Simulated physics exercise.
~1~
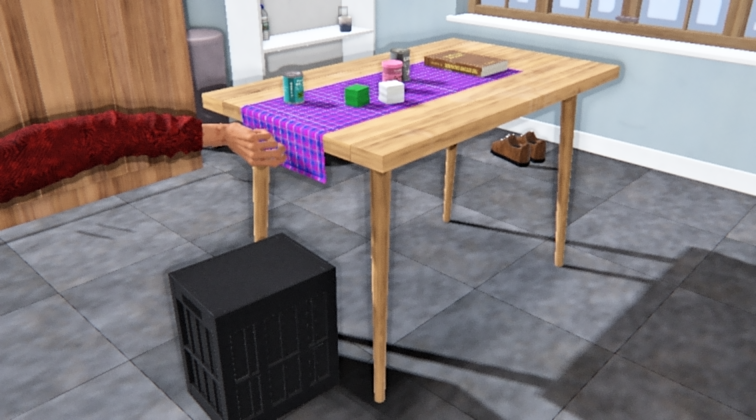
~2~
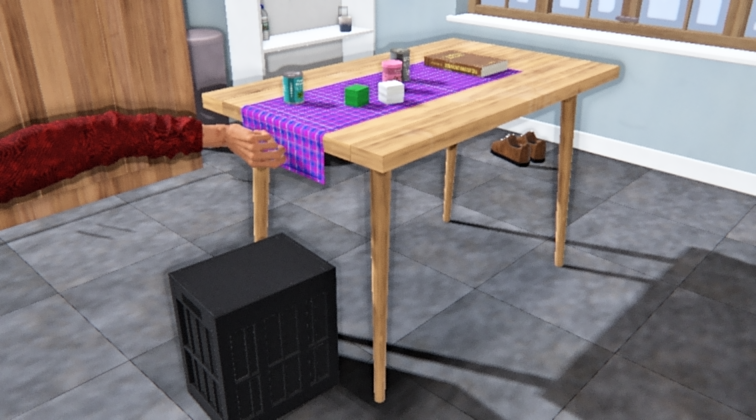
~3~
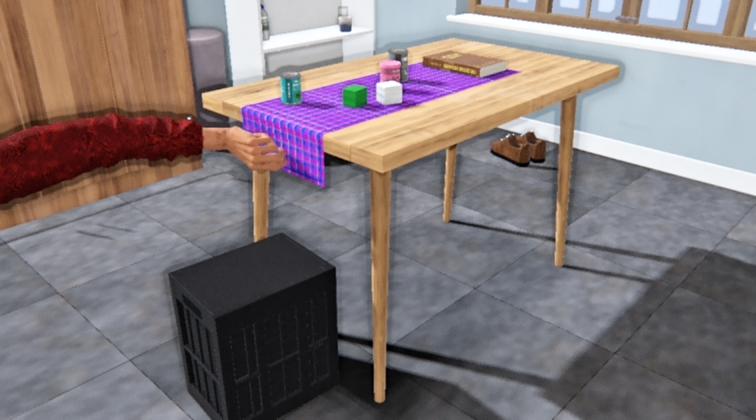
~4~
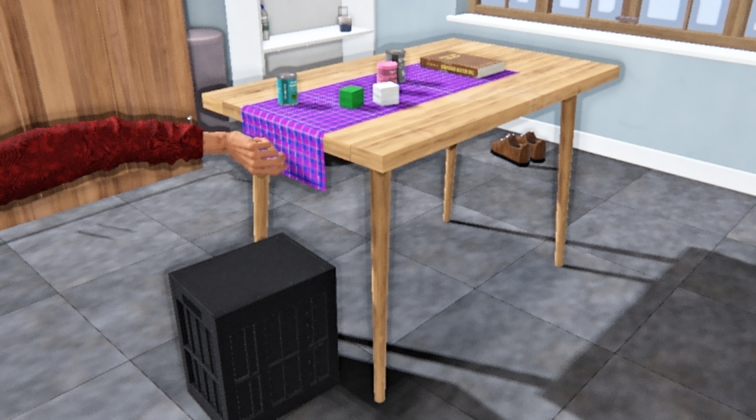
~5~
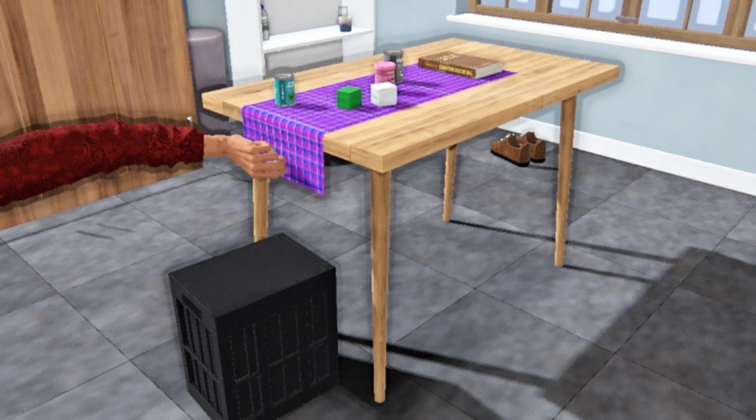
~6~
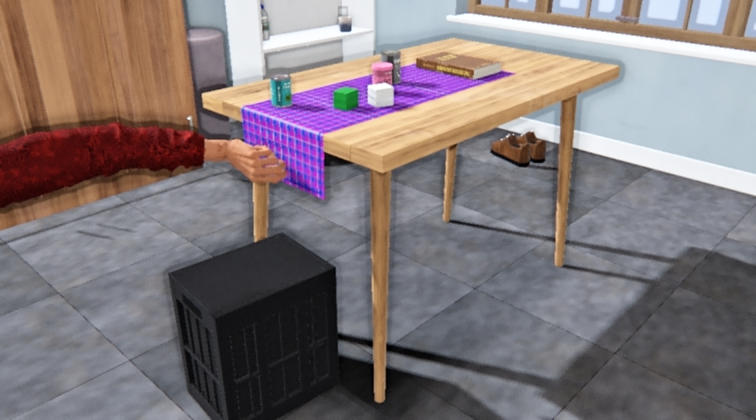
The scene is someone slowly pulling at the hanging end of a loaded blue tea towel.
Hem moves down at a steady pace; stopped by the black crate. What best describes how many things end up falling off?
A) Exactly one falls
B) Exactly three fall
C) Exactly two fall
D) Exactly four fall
Option C: Exactly two fall.
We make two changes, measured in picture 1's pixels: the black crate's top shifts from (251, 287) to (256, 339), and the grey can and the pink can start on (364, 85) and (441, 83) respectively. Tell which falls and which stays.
Final state: The grey can is no longer up, the pink can is still in place.
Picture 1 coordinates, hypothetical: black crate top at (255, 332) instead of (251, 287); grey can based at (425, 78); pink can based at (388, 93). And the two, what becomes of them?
In the end the grey can is still on top and the pink can is no longer on top.
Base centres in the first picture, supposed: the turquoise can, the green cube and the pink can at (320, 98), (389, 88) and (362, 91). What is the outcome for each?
In the end the turquoise can is no longer up there, the green cube is still up there and the pink can is still up there.
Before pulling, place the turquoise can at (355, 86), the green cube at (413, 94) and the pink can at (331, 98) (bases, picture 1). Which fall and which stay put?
The turquoise can survives; the green cube does not fall; the pink can is carried off.
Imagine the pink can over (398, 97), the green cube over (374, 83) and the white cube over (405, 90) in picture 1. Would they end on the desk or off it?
The pink can ends up still aboard; the green cube ends up still aboard; the white cube ends up still aboard.
Soon after, hem near (284, 210); all still up.
After that, hem near (285, 242); turquoise can gone.
In the end, hem on the crate; turquoise can and green cube gone. It carries off two.
